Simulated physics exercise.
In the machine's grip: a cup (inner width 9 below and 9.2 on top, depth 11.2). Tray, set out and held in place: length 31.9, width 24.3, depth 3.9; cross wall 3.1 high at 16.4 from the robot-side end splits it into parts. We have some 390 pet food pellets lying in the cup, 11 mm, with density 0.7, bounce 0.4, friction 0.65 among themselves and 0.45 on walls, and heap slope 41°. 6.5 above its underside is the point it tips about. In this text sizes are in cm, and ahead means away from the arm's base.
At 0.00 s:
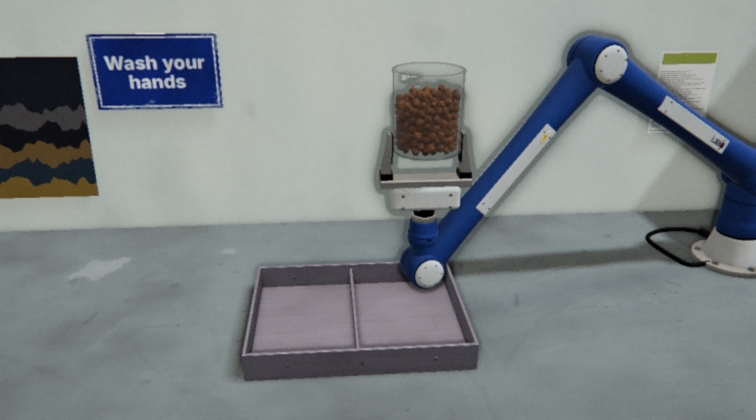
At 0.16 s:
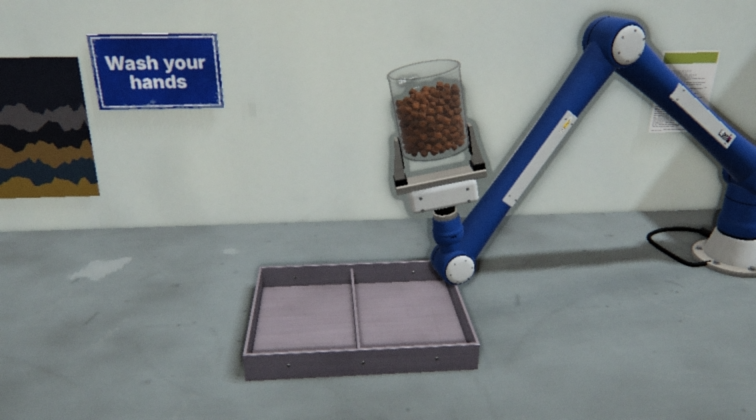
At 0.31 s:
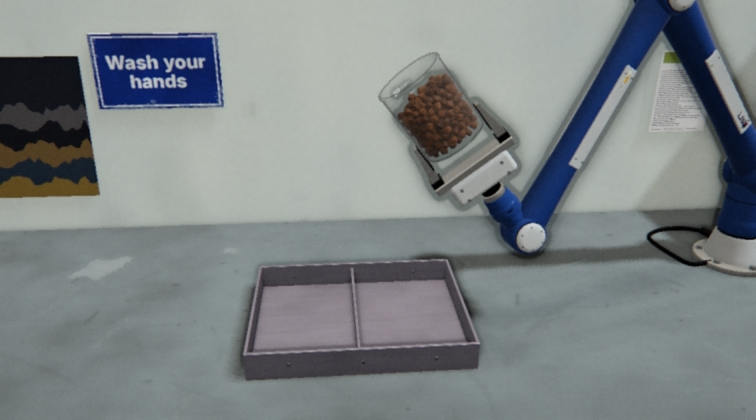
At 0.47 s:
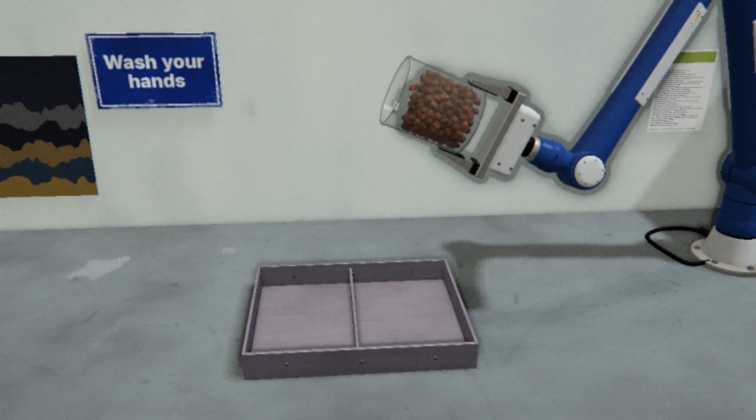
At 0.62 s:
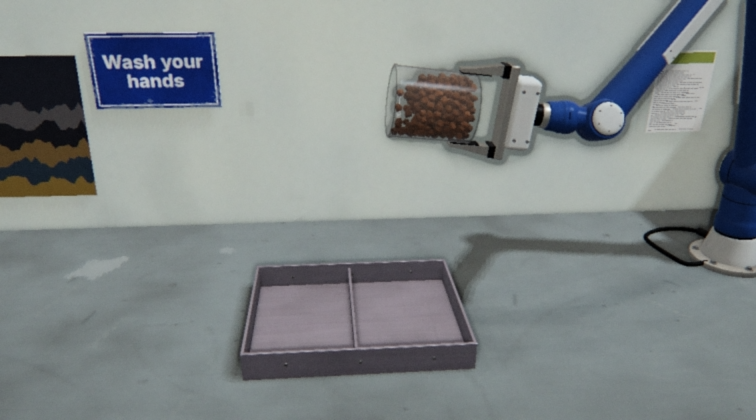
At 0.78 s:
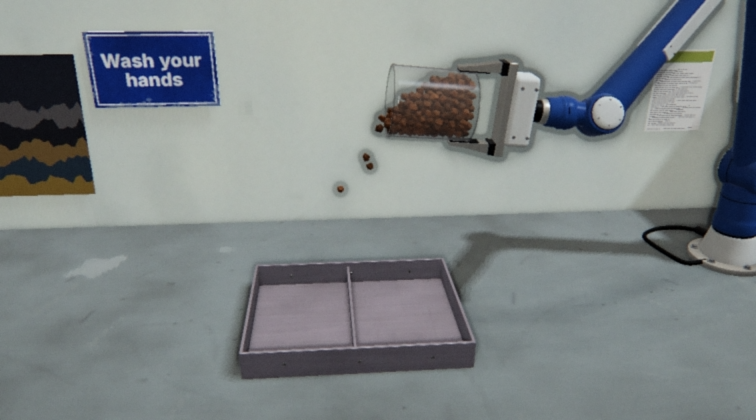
A blue robot arm with white joints, mounted at the right, grips a clear cup of brown pellets above a grey counter, seen from a still, slightly raised view. A shallow, divided, purplish-grey tray sits below, with a blue hand-washing sign and dark patterned picture on the pale wall at left. The arm draws back rightward, tilting the cup left until nearly level, and a few pellets drop from its mouth.
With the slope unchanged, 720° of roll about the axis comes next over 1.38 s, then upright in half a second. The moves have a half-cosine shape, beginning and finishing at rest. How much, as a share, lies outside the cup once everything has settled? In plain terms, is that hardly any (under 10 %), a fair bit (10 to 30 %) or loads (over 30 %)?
I'd say loads, over 30 %.
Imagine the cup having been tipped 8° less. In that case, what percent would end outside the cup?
It would come to roughly 15 percent.
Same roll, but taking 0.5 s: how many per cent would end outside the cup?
I'd expect approximately 10 per cent then.
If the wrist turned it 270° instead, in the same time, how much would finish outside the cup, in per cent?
Estimate: Approx. 30 per cent.
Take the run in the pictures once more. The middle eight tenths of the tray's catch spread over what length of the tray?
That stretch is roughly 16 cm long.
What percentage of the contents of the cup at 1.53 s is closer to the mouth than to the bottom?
35 %.
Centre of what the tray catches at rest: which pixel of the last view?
It's centred about (317, 323).
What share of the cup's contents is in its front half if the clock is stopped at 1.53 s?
Estimate: Near 65 %.
After 1.53 s, tipped 85°, highest piece 39 above the table; 309 in the cup, 49 in the far-side part, 9 in the robot-side part, 26 in flight or on a rim.
After 2.28 s, tipped 73°, highest piece 37 above the table; 240 in the cup, 114 in the far-side part, 33 in the robot-side part, 1 on the table or floor, 5 in flight or on a rim.
After 2.86 s, upright, highest piece 38 above the table; 239 in the cup, 117 in the far-side part, 36 in the robot-side part, 1 on the table or floor.
After 3.56 s, upright, highest piece 38 above the table; 239 in the cup, 117 in the far-side part, 36 in the robot-side part, 1 on the table or floor.
At rest, 239 in the cup, 117 in the far-side part, 36 in the robot-side part, 1 on the table or floor. That is 39 % outside the cup.
